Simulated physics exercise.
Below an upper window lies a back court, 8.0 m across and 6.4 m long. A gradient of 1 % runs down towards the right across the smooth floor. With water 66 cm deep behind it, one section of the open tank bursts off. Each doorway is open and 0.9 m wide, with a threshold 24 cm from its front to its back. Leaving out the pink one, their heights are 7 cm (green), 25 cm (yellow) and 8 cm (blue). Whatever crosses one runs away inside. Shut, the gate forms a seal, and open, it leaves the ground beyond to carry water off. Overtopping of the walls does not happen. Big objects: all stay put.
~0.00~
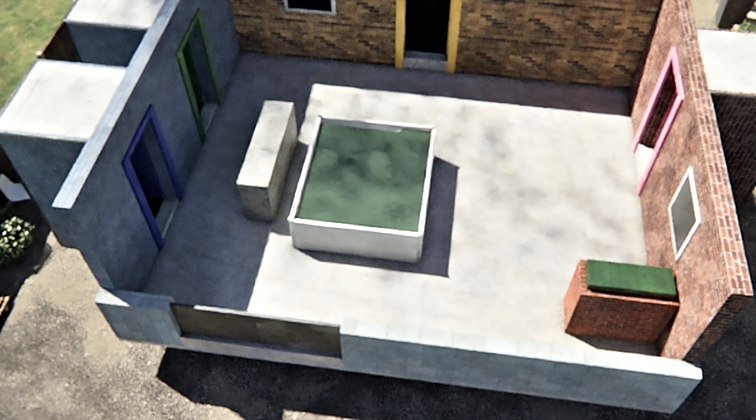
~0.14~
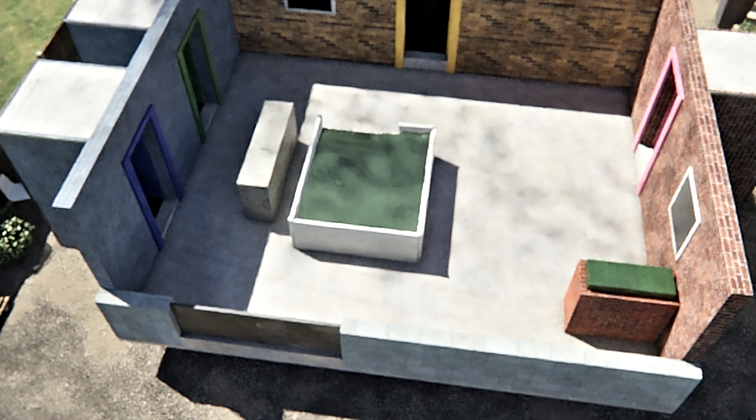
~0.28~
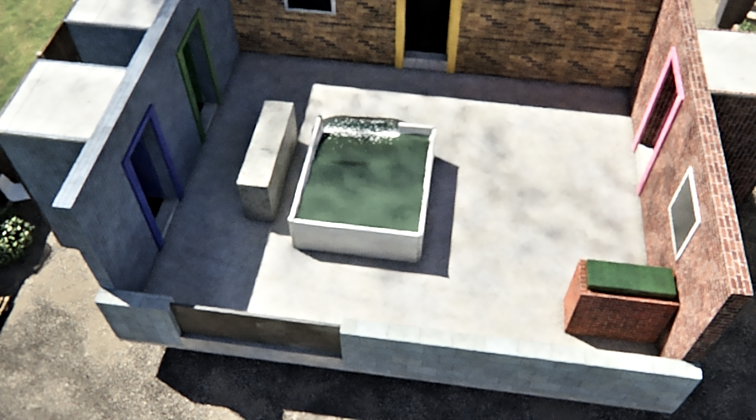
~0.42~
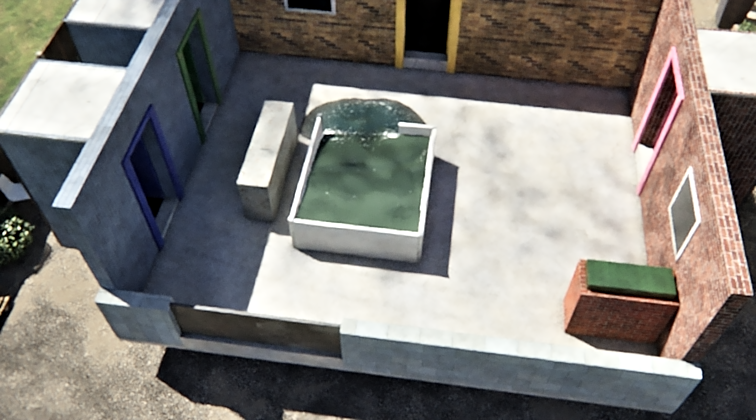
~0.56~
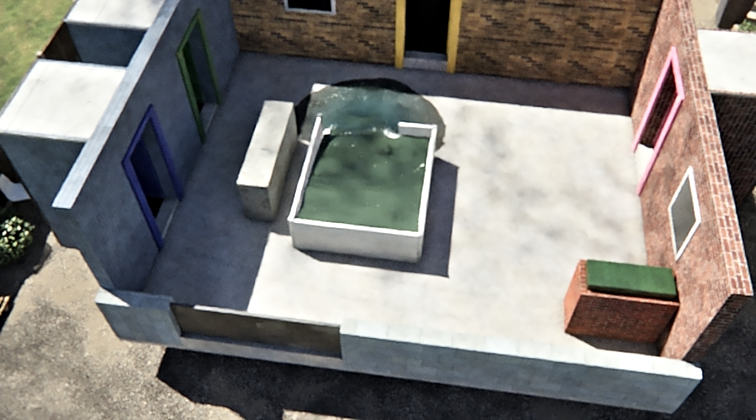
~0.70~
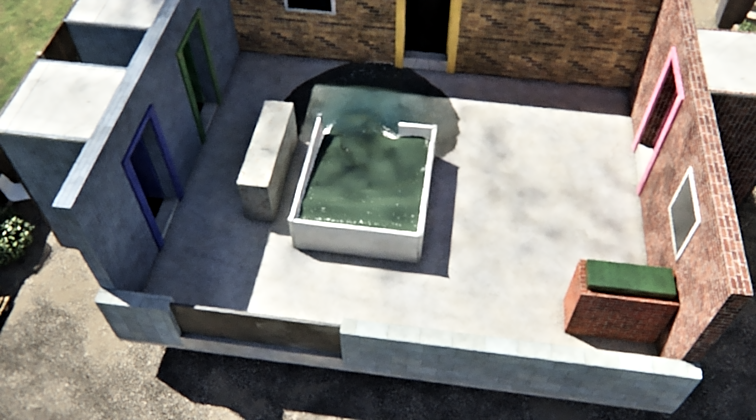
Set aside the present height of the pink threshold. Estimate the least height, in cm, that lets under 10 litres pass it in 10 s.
I would say 10 cm.
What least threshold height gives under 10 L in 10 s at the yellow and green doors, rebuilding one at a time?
About 27 cm at yellow and 7.5 cm at green.
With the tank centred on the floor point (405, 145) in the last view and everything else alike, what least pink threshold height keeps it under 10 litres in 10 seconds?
Roughly 11.5 cm is needed.
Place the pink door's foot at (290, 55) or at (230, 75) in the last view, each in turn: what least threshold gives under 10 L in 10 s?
You'd want roughly 21 cm there first, then roughly 32 cm.
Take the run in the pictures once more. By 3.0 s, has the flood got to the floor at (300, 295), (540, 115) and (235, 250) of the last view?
One by one: Clear, drenched, clear.
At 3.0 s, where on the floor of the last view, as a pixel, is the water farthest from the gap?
(625, 92).
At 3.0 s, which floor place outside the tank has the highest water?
Check close to (248, 55).
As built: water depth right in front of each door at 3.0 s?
In cm - green: 8, yellow: 23, pink: 0, blue: 0.
After 1.4 s water covers 20 % of the floor, deepest (38 cm) near (367, 66); it has not reached the pink door.
After 3.0 s water covers 35 % of the floor, deepest (36 cm) near (248, 55); it has not reached the pink door.
After 10.0 s water covers 95 % of the floor, deepest (13 cm) near (646, 291); 9 cm at the pink door, 0 litres in over its 24 cm threshold.
At the pink door as built, the water arrived by 3.5 s and peaked near 14 cm at 4.0 s.
Run again over the same 10 s with other heights there, 21 litres in over 8.5 cm, 2 litres over 12 cm. The limit of 10 litres is kept from about 10 cm up.
